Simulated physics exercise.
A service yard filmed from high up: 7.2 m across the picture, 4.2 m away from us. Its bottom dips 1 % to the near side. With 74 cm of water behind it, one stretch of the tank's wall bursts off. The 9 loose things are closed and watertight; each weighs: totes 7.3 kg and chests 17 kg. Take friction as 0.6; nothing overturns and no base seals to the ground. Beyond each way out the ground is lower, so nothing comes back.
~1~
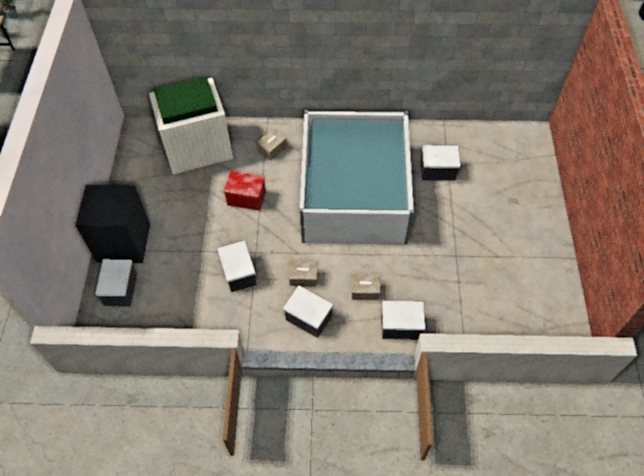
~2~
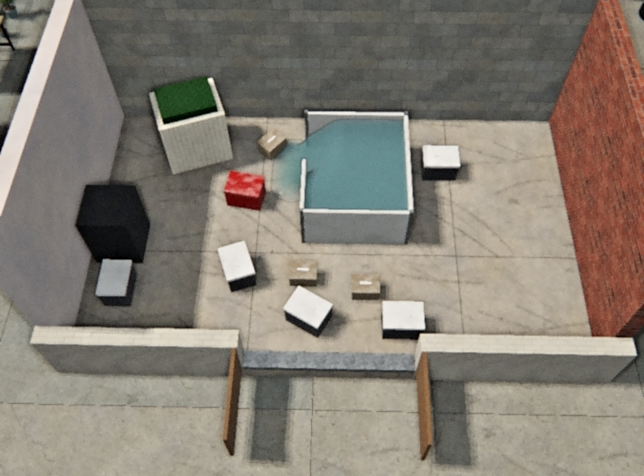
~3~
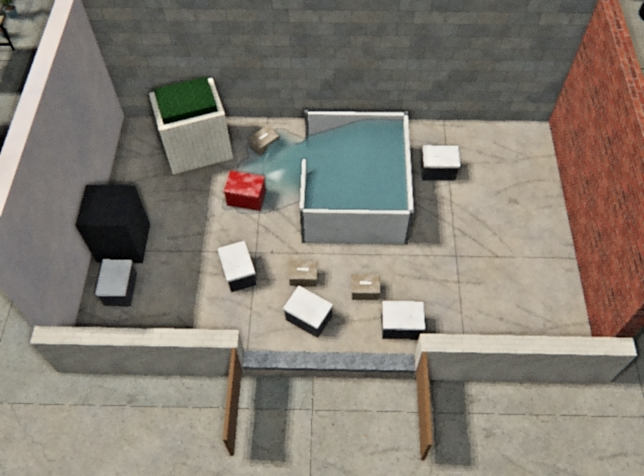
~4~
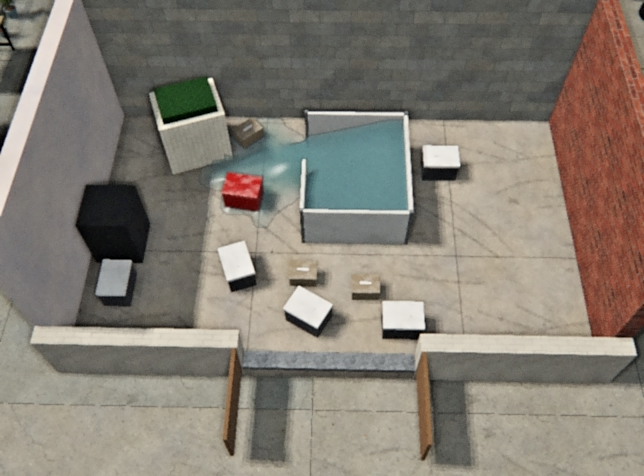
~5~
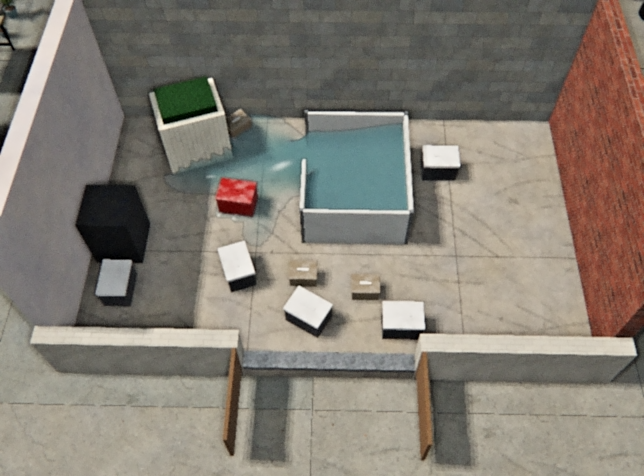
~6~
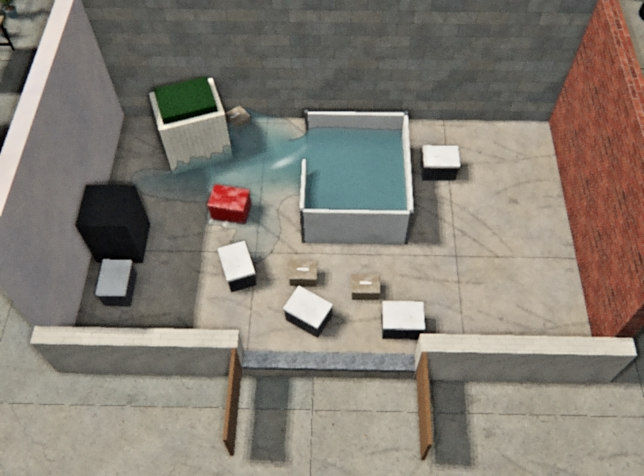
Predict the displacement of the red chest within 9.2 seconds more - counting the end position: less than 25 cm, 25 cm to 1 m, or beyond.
The red chest gets carried off.
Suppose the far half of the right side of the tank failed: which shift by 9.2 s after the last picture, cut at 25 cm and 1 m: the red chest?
In that case the red chest holds its place.
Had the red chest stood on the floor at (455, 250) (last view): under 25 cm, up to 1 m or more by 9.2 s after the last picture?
It holds its place.
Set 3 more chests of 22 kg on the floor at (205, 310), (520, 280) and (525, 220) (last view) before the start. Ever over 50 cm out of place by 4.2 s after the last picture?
In that order: Less, under, under.
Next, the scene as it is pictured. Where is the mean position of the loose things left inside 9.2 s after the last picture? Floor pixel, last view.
At about (369, 267).
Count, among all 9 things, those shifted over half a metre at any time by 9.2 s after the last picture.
7 of them.
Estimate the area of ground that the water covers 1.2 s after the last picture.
Some 11.5 m2.
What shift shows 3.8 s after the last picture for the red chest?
Roughly 140 cm by then.
Then, 1.2 s after the last picture the red chest is near (212, 221), 0.8 m from its start, aground; 0 of 9 are out; 1 afloat.
Then, 3.8 s after the last picture the red chest is near (204, 261), 1.5 m from its start, aground; 0 of 9 are out; 1 afloat.
Then, 6.2 s after the last picture the red chest is near (304, 282), 1.9 m from its start, aground; 0 of 9 are out; 2 afloat.
Then, 9.2 s after the last picture the red chest is near (369, 254), 2.3 m from its start, aground; 0 of 9 are out; 5 afloat.
